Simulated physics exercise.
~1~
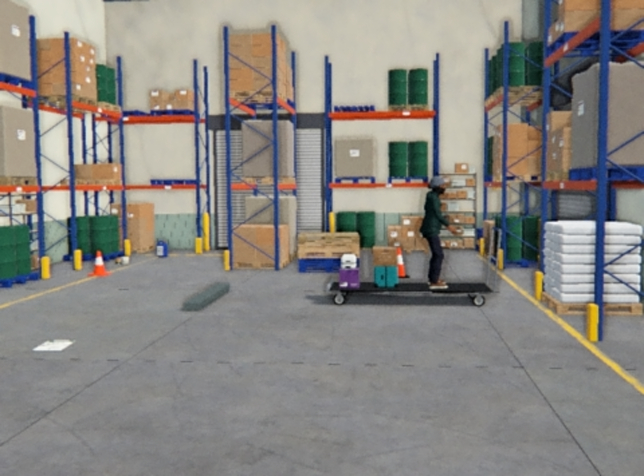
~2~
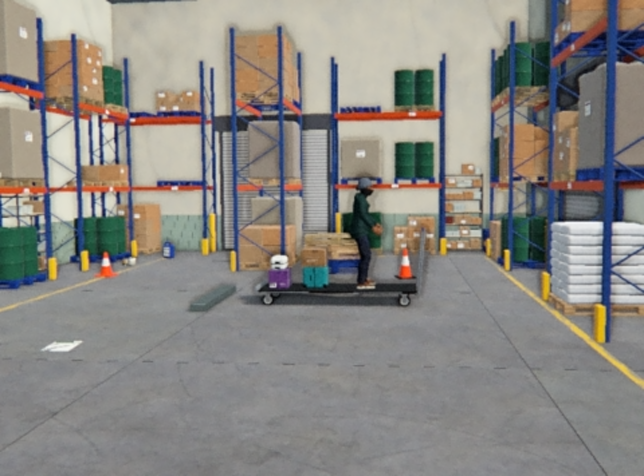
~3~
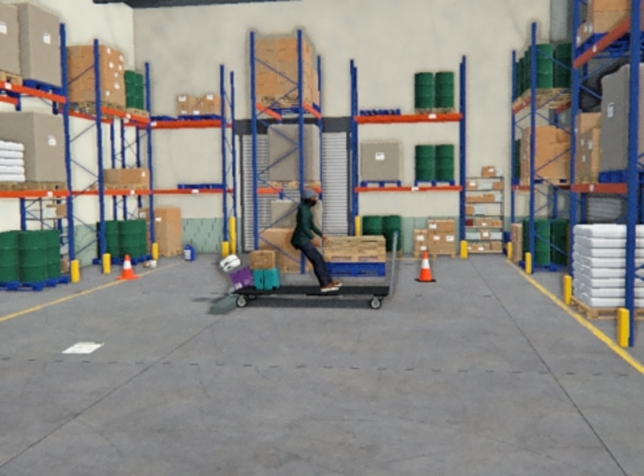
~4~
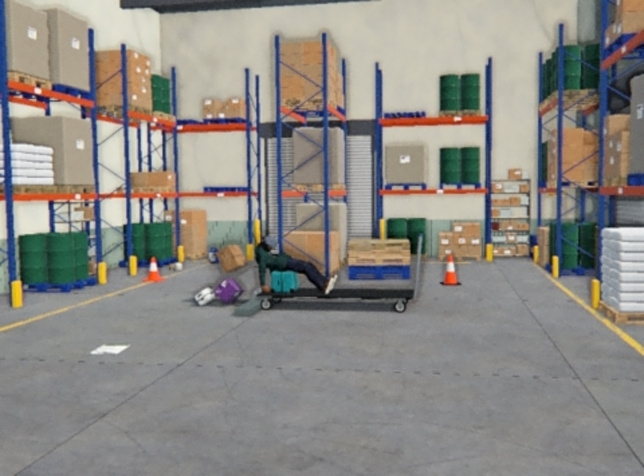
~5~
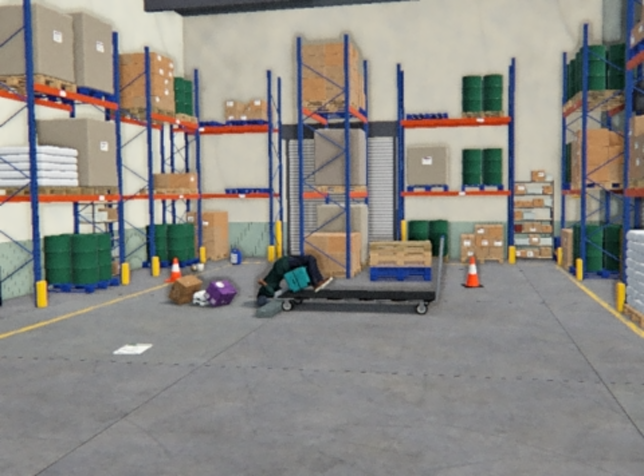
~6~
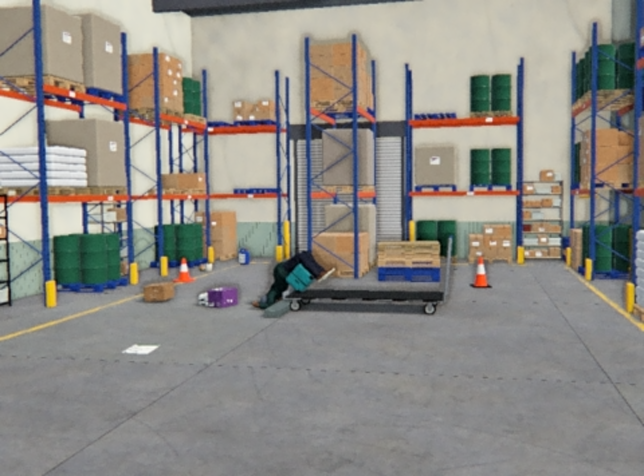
A person in dark clothes rode a flat trolley left across a warehouse until it stopped at a low kerb, then toppled backward over the front edge as a carton, a purple parcel and a white case tumbled onto the floor, ending slumped beside a tilted teal case.
